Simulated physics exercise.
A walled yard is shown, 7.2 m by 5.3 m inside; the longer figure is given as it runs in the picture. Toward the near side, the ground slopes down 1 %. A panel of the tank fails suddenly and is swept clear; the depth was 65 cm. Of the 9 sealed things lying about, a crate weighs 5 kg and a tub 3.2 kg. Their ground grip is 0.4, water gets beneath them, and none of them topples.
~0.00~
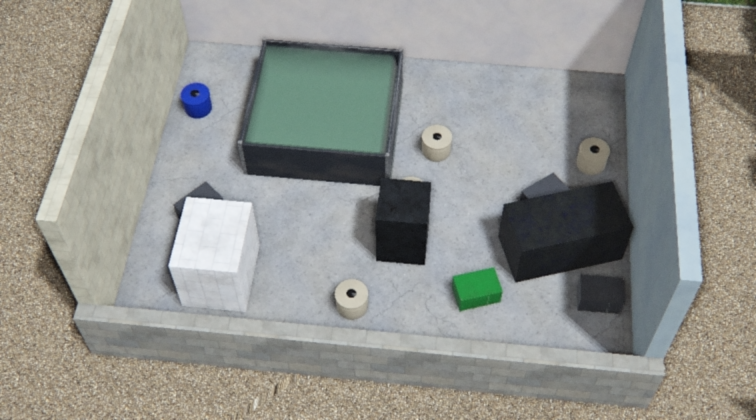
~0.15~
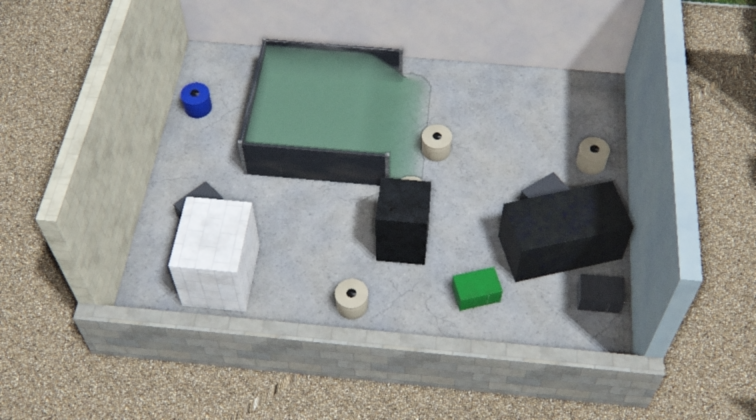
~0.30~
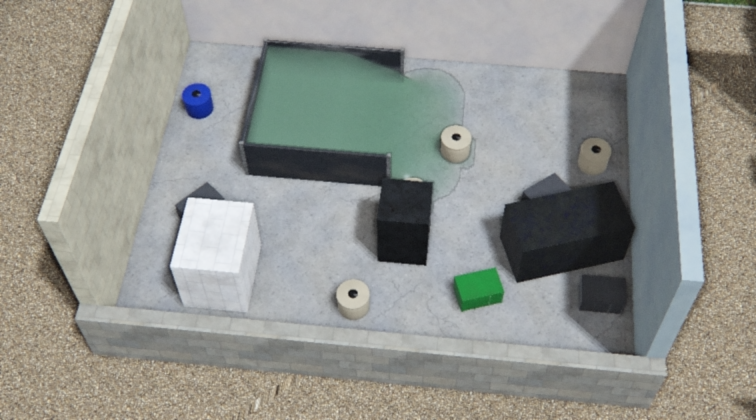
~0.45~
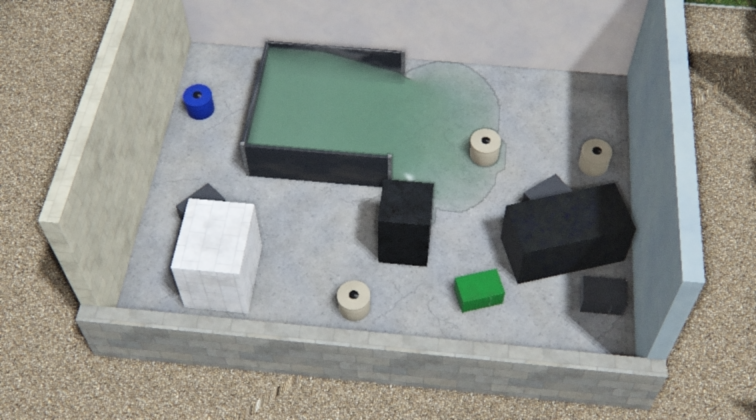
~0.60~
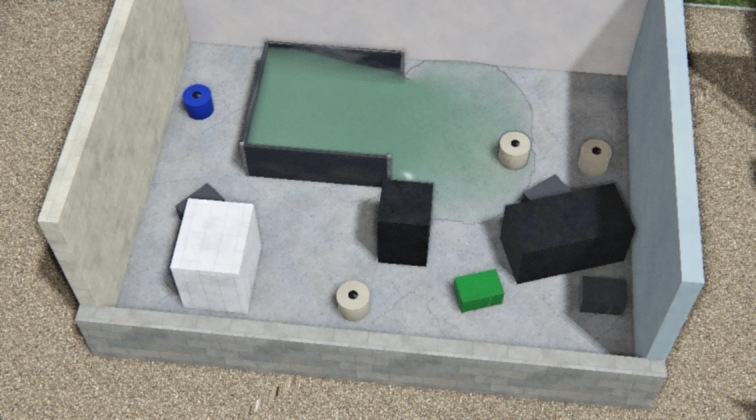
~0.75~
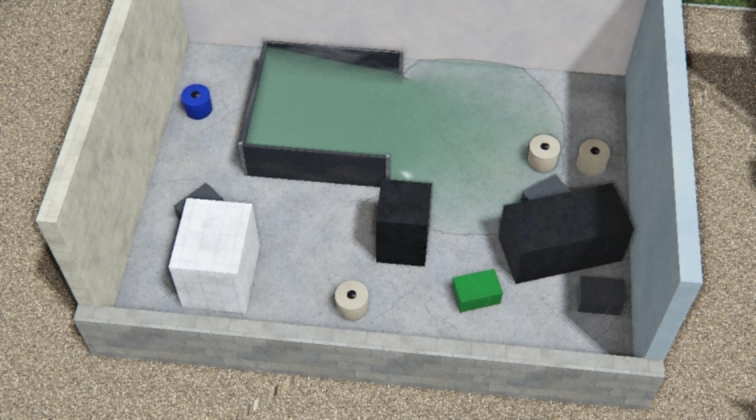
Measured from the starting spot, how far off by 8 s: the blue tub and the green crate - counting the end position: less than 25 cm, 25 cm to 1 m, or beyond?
Prediction: The blue tub is displaced a little, the green crate is displaced a great deal.
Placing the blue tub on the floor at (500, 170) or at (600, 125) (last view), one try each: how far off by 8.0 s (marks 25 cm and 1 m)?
One after the other: It slips a moderate way, and then it is taken far off.
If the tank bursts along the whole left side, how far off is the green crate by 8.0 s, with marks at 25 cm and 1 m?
What happens next is that the green crate gets swept a long way.
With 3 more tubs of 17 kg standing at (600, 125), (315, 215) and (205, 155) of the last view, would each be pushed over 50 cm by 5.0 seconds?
The first one ends up beyond that, the second inside that, the third inside that.
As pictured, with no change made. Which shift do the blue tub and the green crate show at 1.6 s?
0 and 0 cm, roughly.
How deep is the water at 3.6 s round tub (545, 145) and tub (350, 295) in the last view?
Close to 29 and 0 centimetres.
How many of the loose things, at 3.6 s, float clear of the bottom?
At that moment it comes to 4.
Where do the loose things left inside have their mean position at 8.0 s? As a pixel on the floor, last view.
Around (325, 218).
After 1.6 s the blue tub is near (195, 95), 0.0 m from its start, aground; the green crate is near (478, 286), 0.0 m from its start, aground; 3 afloat.
After 3.6 s the blue tub is near (195, 95), 0.0 m from its start, aground; the green crate is near (413, 324), 1.1 m from its start, aground; 4 afloat.
After 5.6 s the blue tub is near (195, 95), 0.0 m from its start, aground; the green crate is near (319, 301), 2.2 m from its start, afloat; 6 afloat.
After 8.0 s the blue tub is near (216, 116), 0.6 m from its start, aground; the green crate is near (276, 262), 2.8 m from its start, afloat; 8 afloat.
